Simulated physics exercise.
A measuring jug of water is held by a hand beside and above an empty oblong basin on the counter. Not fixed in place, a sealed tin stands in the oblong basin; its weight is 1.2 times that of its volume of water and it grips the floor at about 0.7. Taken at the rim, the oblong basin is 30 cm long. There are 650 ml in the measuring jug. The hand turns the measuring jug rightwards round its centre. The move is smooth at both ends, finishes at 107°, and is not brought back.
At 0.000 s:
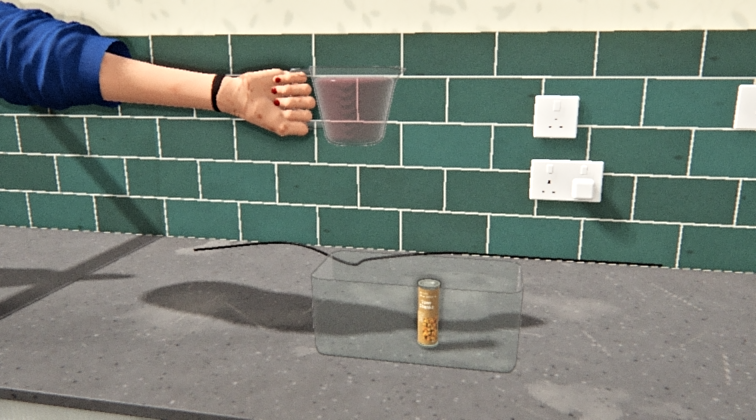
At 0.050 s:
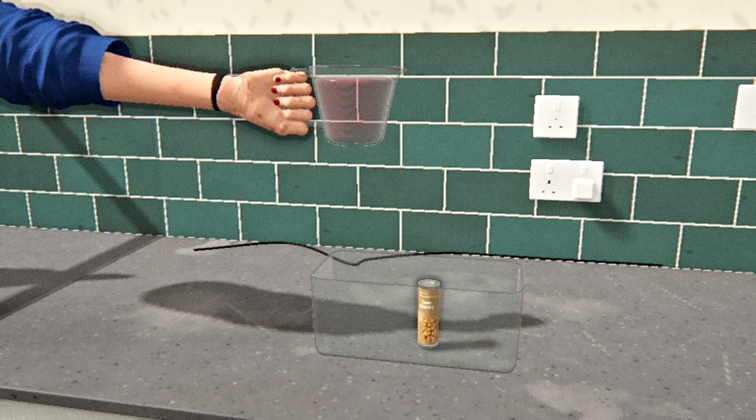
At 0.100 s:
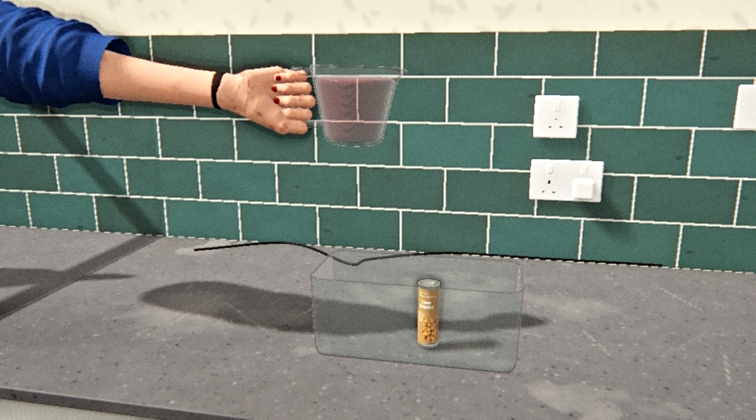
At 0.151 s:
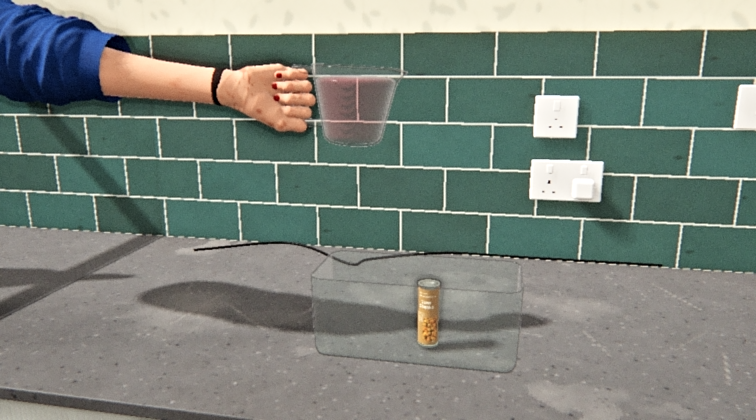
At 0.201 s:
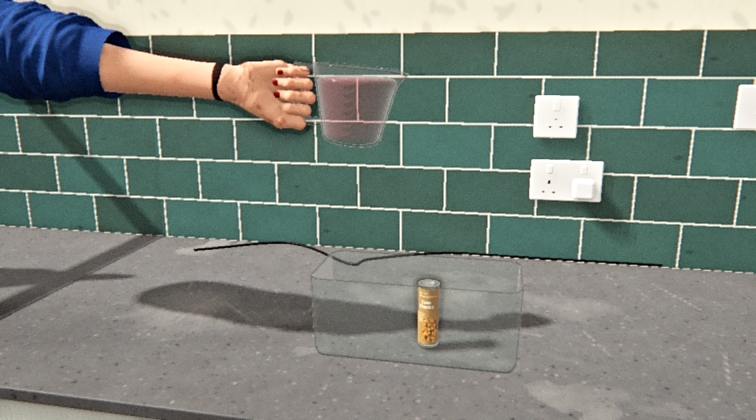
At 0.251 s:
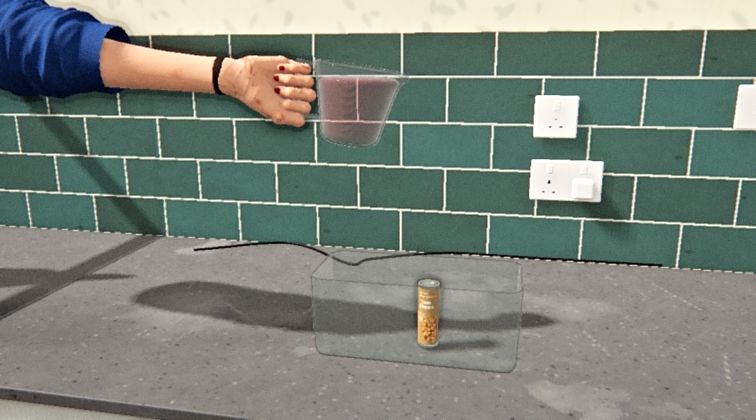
A hand slowly tilts a jug of water slightly rightwards above an empty clear basin.
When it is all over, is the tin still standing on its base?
It is left on its base.
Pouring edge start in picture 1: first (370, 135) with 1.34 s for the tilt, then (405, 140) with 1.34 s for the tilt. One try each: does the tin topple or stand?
First it tips over; then it stays on its base.
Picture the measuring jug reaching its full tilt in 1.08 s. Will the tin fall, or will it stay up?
The tin keeps standing.
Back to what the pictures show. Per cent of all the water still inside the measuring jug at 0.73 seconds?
I reckon about 70 in a hundred is still held.
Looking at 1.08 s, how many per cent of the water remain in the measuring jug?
I reckon near 12 per cent still sits there.
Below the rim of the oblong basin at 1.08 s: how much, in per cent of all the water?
60 per cent or thereabouts.
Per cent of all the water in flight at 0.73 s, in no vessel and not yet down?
At that moment, about 26 percent.
After 0.73 s the tilt is 61° and 70 per cent is still to pour; the tin stands where it began.
After 1.08 s the tilt is 97° and 12 per cent is still to pour; the tin stands where it began.
After 1.44 s the tilt is 107° and 0 per cent is still to pour; the tin stands where it began.
After 1.84 s the tilt is 107° and 0 per cent is still to pour; the tin stands where it began.
In the end the tin stands where it began.
